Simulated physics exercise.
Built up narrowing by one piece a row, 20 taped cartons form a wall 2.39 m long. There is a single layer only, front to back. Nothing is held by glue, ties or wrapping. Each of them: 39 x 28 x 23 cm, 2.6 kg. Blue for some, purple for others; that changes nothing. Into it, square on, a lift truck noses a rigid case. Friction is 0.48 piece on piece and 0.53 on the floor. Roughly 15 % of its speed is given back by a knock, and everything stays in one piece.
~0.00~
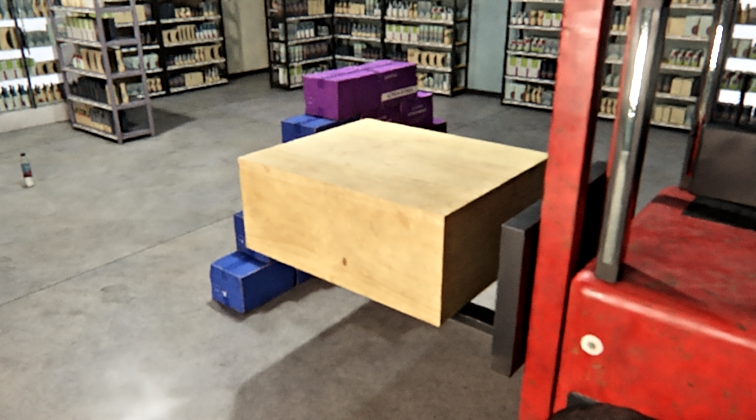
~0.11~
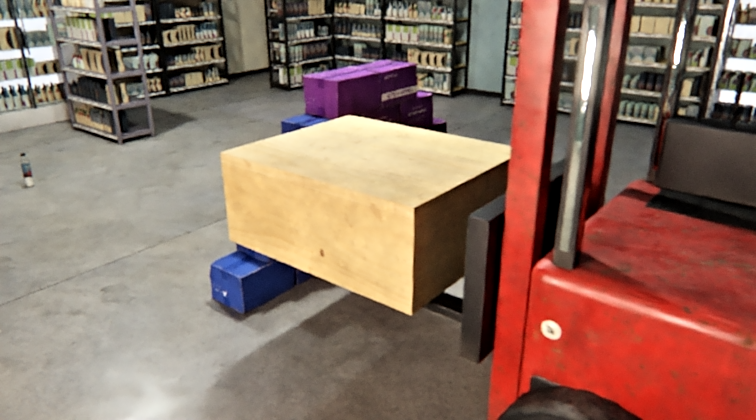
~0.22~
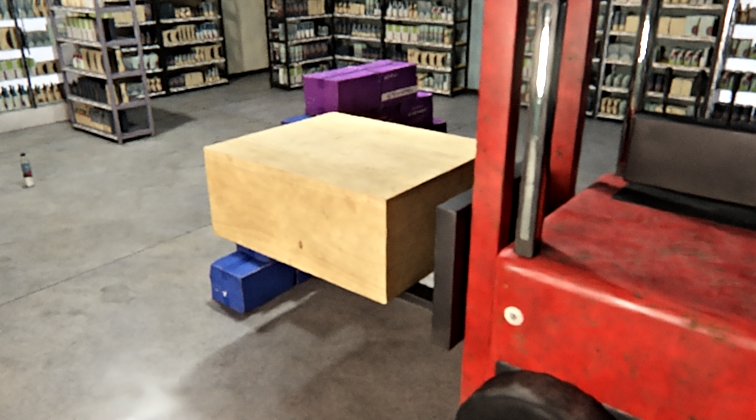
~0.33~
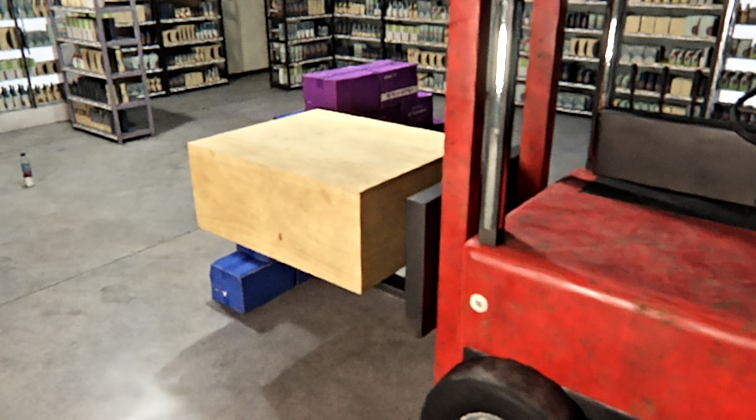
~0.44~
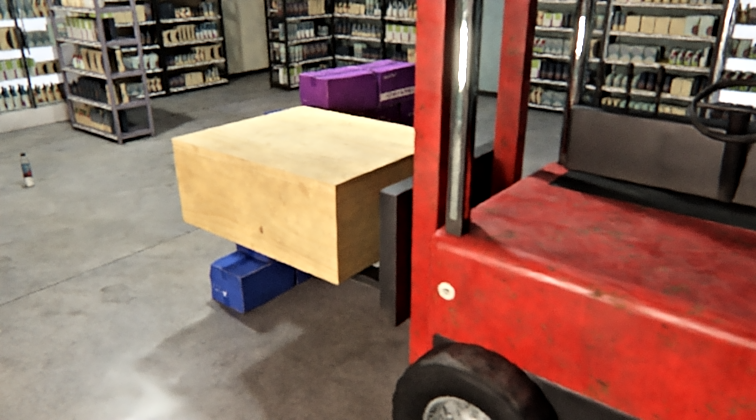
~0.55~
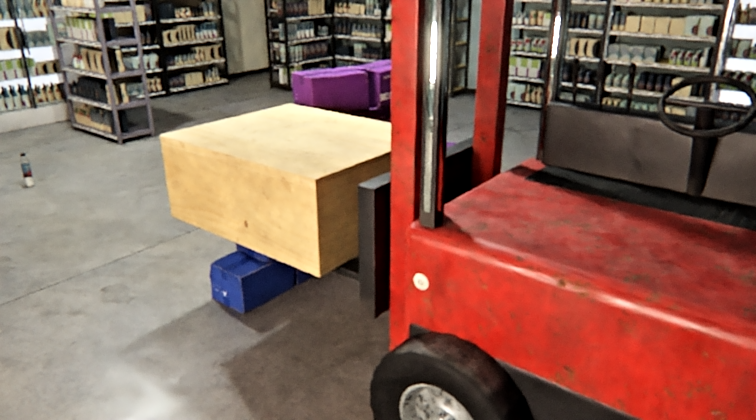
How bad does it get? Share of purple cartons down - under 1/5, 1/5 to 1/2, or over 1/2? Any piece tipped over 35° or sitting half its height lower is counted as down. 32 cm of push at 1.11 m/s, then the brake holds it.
Share down: Under 1/5.
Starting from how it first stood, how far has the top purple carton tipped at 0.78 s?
Tilt from start: Approx. 0 degrees.
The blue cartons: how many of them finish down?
Looking at blue, I make it 2 down at the end.
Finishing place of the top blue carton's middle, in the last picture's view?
I'd place it at about (323, 207) in the final view.
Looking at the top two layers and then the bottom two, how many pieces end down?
Top 2, bottom 0.
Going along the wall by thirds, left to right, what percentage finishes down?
In per cent: Left 20, middle 20, right 0.
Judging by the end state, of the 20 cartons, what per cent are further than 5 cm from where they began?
Result: 15 per cent.
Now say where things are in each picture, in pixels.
In the first frame (we follow the side turned to the camera), load (257, 200) 28 cm short of touching; top purple carton (401, 85); top blue carton (320, 117); no piece has moved.
The second frame shows load (238, 194) 16 cm short of touching; top purple carton (401, 85).
The third frame shows load (221, 188) 33 mm short of touching; top purple carton (401, 85).
The fourth frame shows load (204, 182) 9 cm in; top purple carton (401, 85); 2 stirred so far.
The fifth frame shows load (189, 177) 21 cm in; top purple carton (400, 85); 3 stirred so far.
The sixth frame shows load (176, 172) 31 cm in; 3 stirred so far.
Around 0.78 s, none of the 14 purple cartons down (1 of 20 in all colours); top purple carton unmoved; top blue carton tipped 35°, 11 cm lower.
Around 1.20 s, 1 of the 14 purple cartons down (3 of 20 in all colours); top purple carton unmoved; top blue carton on its side.
Finally (2.7 s), 1 of the 14 purple cartons down (3 of 20 in all colours); top purple carton unmoved; top blue carton on its side. That is 7 per cent. Seen by the last camera, middles, top purple carton near (384, 83), top blue carton near (323, 207).
